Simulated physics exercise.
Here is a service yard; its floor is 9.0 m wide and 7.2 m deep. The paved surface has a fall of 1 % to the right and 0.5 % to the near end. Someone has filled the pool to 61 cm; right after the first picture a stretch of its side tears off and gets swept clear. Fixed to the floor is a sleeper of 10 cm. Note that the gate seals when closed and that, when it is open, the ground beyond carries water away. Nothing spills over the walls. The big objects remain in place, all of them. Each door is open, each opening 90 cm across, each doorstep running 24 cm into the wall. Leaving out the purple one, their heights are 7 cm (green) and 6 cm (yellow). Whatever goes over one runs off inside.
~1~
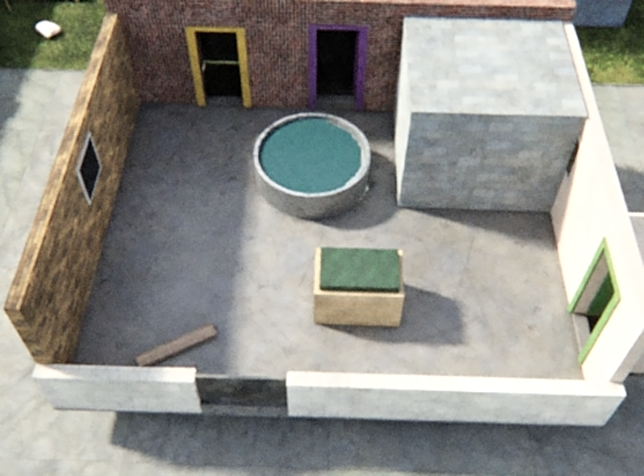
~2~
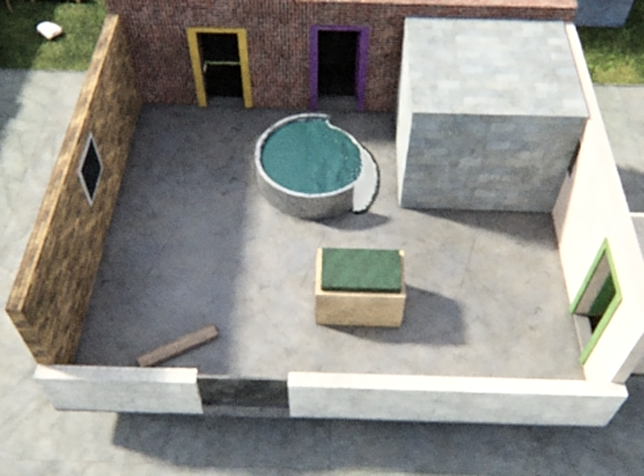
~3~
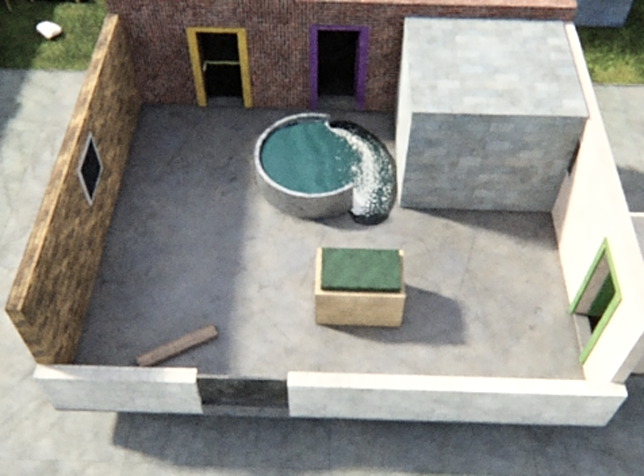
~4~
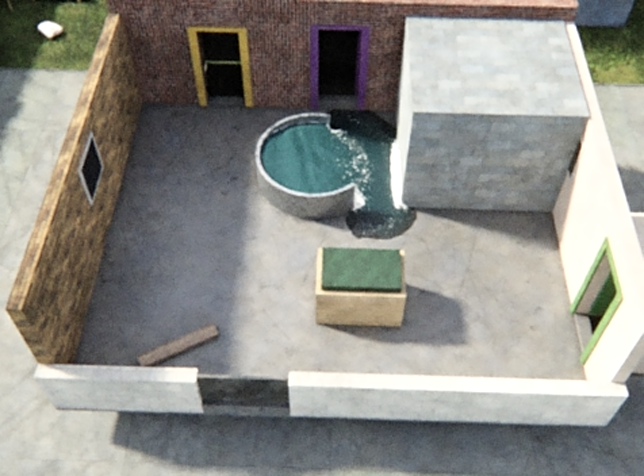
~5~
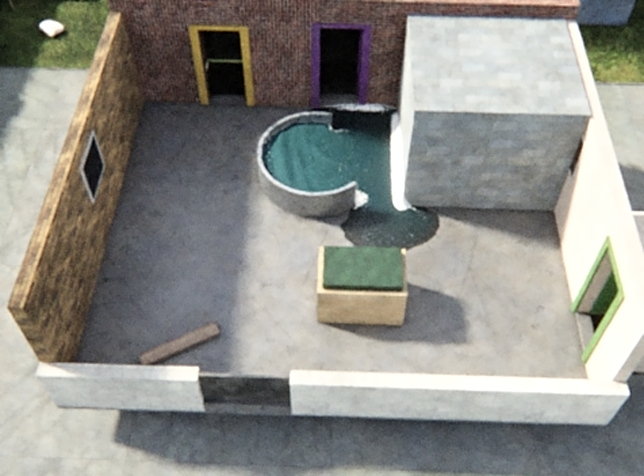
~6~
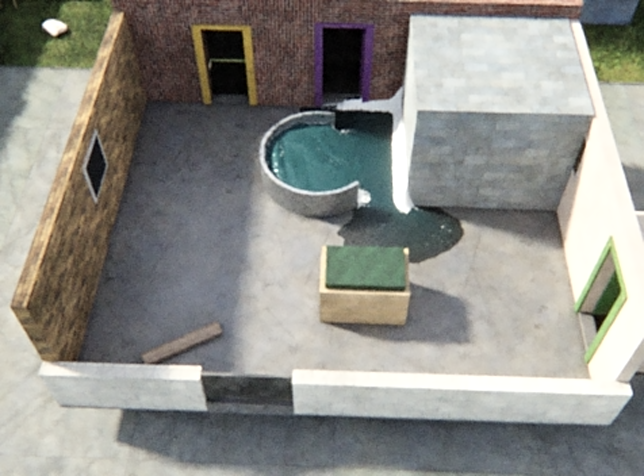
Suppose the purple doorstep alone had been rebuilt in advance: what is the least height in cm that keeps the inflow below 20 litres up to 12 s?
About 20 cm.
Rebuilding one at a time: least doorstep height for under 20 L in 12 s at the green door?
The green door needs around 7.5 cm.
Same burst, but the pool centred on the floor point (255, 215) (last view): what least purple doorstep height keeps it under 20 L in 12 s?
A minimum of about 14.5 cm.
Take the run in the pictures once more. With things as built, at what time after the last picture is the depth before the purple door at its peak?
It peaks around 1.8 s.
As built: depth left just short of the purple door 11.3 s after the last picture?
You'd measure close to 4.5 cm there.
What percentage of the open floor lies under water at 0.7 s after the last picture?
Approximately 15 % of it.
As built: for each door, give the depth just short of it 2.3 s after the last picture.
Before green it's 9 cm, before purple 24 cm, before yellow 7 cm.
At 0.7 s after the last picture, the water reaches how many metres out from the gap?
4.2 m.
Then, 0.7 s after the last picture water covers 15 % of the floor, deepest (50 cm) near (398, 131); 18 cm at the purple door, 1 litre in over its 21 cm doorstep.
Then, 2.3 s after the last picture water covers 45 % of the floor, deepest (26 cm) near (397, 120); 24 cm at the purple door, 14 litres in over its 21 cm doorstep.
Then, 11.3 s after the last picture water covers 95 % of the floor, deepest (9 cm) near (407, 397); 4 cm at the purple door, 17 litres in over its 21 cm doorstep.
At the purple door as built, the water peaked near 26 cm, 1.7 s after the last picture.
With a doorstep of 16.5 cm, 46 litres would have come in within the 12 s; with 22.5 cm, 11 litres. So under 20 litres takes about 20 cm.
